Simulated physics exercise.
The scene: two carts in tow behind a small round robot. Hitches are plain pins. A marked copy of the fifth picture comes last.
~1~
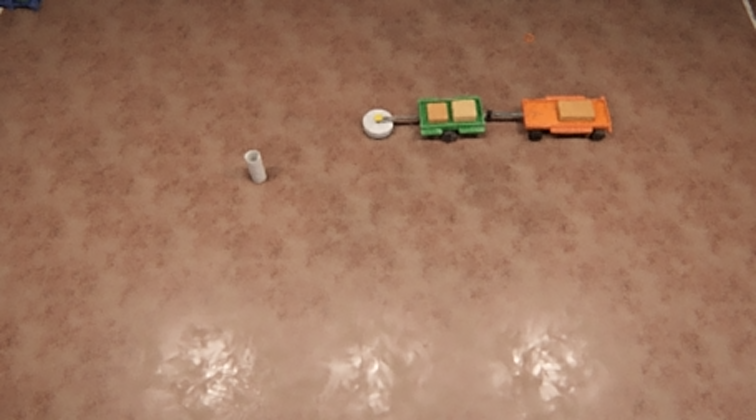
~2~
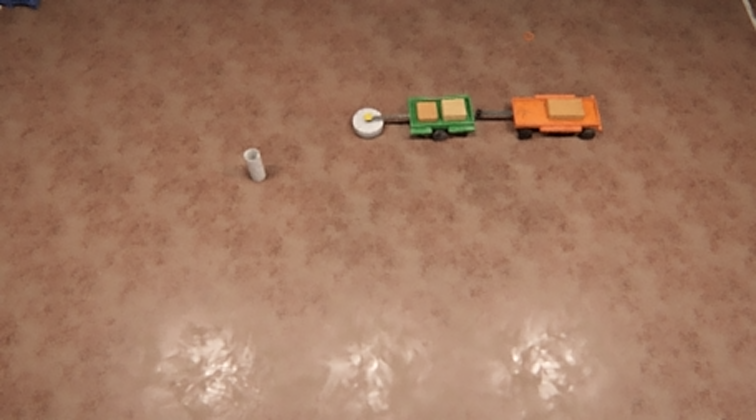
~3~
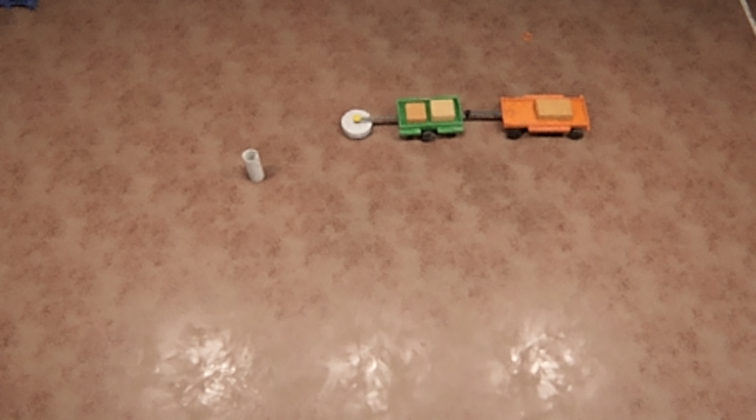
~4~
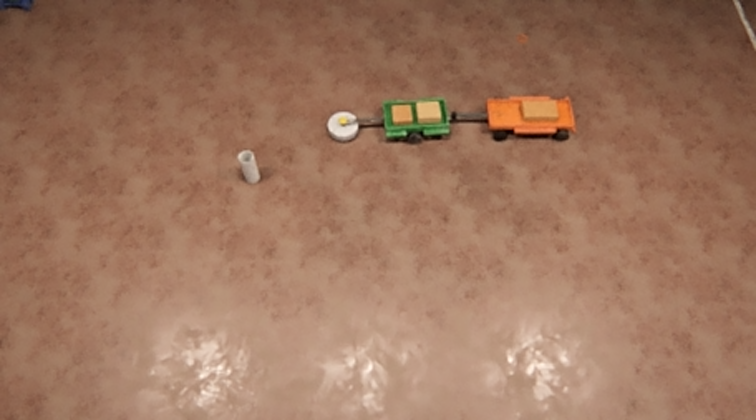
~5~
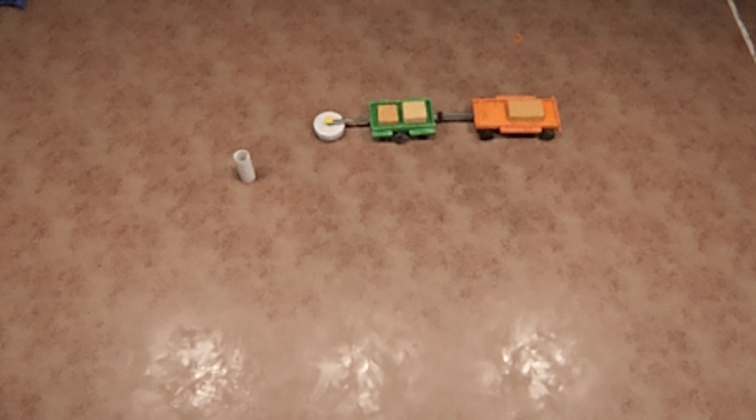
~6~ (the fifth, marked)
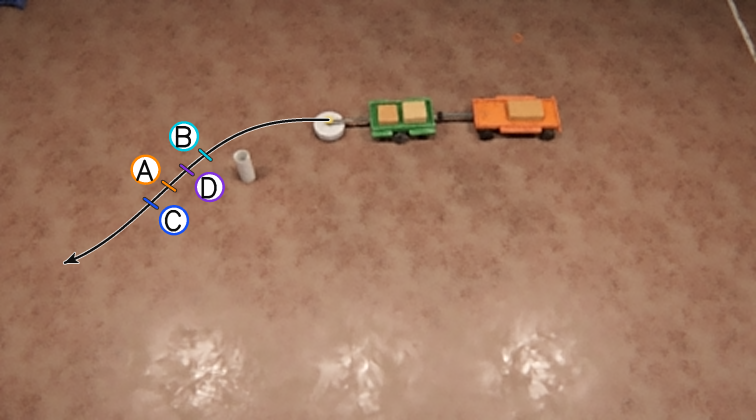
On a mottled brown floor seen from above at an angle, three patches of light shine along the near edge. A small round white robot with a yellow mark is at the front of a line, hitched to a green cart holding two tan blocks and an orange cart holding one, with a white post nearer the viewer. The robot tows both carts slowly and steadily leftward, while the view shifts very slightly.
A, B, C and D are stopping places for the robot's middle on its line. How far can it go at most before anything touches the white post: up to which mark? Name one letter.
B is the last safe stop.
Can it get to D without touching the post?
No.
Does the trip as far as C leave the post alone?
No.
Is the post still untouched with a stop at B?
For that mark, yes.
On the copy, A at (169, 186); B at (205, 155); C at (151, 203); D at (187, 170); the route from (329, 120) via (194, 164) to (65, 263).
On B. First, robot (284, 127), last cart (471, 114).
Then, robot (240, 140), last cart (427, 115).
Finally, robot (207, 160), last cart (391, 115); nothing has been touched.
By contrast, A is too far, the post has been hit; C is too far, the post has been hit; D is too far, the post has been hit.
